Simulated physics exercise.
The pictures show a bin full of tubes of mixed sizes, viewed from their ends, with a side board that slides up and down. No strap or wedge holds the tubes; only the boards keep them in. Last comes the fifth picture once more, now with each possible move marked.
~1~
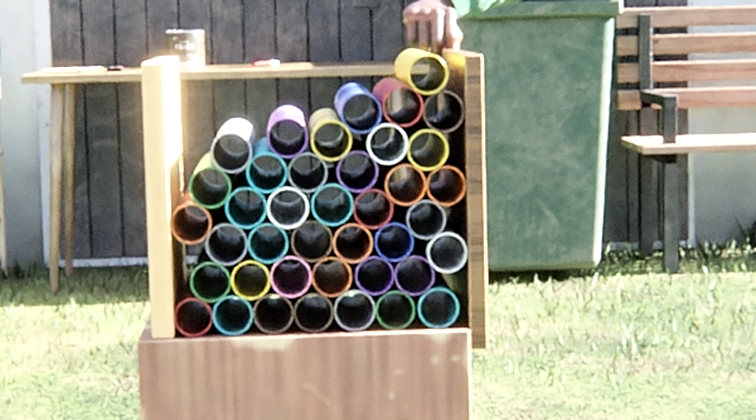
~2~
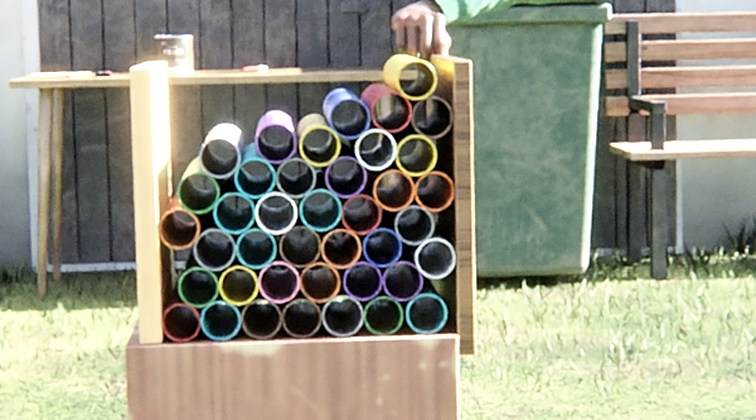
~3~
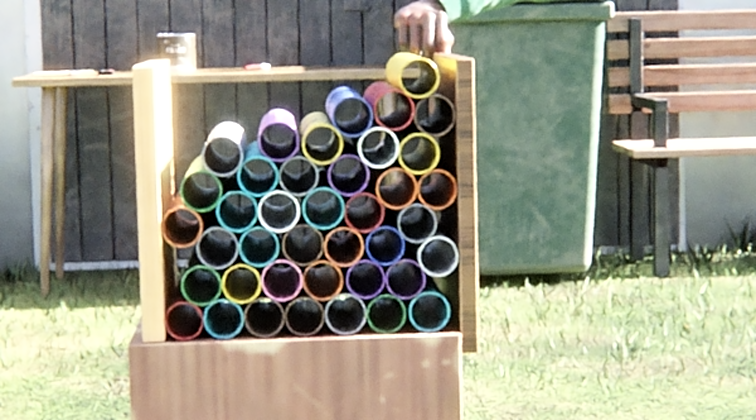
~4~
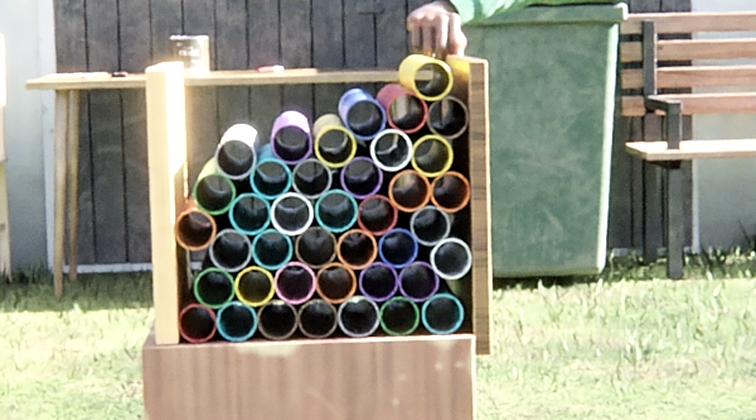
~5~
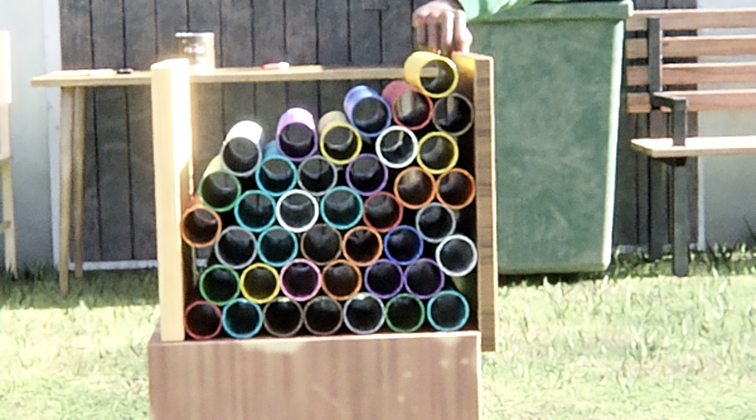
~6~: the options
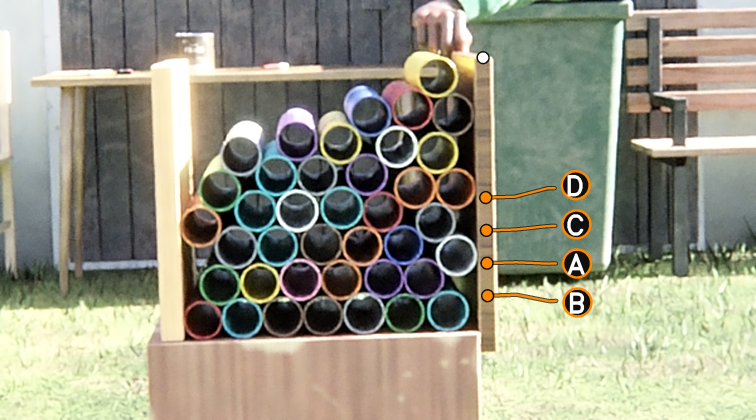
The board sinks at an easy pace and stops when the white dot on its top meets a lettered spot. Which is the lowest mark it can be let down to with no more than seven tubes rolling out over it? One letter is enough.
Lower it to A and no more.
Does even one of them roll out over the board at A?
Yes.
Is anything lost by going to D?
Yes, at D.
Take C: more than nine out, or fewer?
It loses fewer than nine.
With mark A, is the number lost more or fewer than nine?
At A, fewer than nine.
On the marked copy, A at (487, 263); B at (488, 296); C at (486, 230); D at (486, 198); the white dot at (483, 57).
With A. Early on, top of the board (475, 145).
Further on, top of the board (477, 242).
At the end, top of the board (477, 262), five out over the board.
As for the rest, B more than seven out over the board; C two out over the board; D two out over the board.
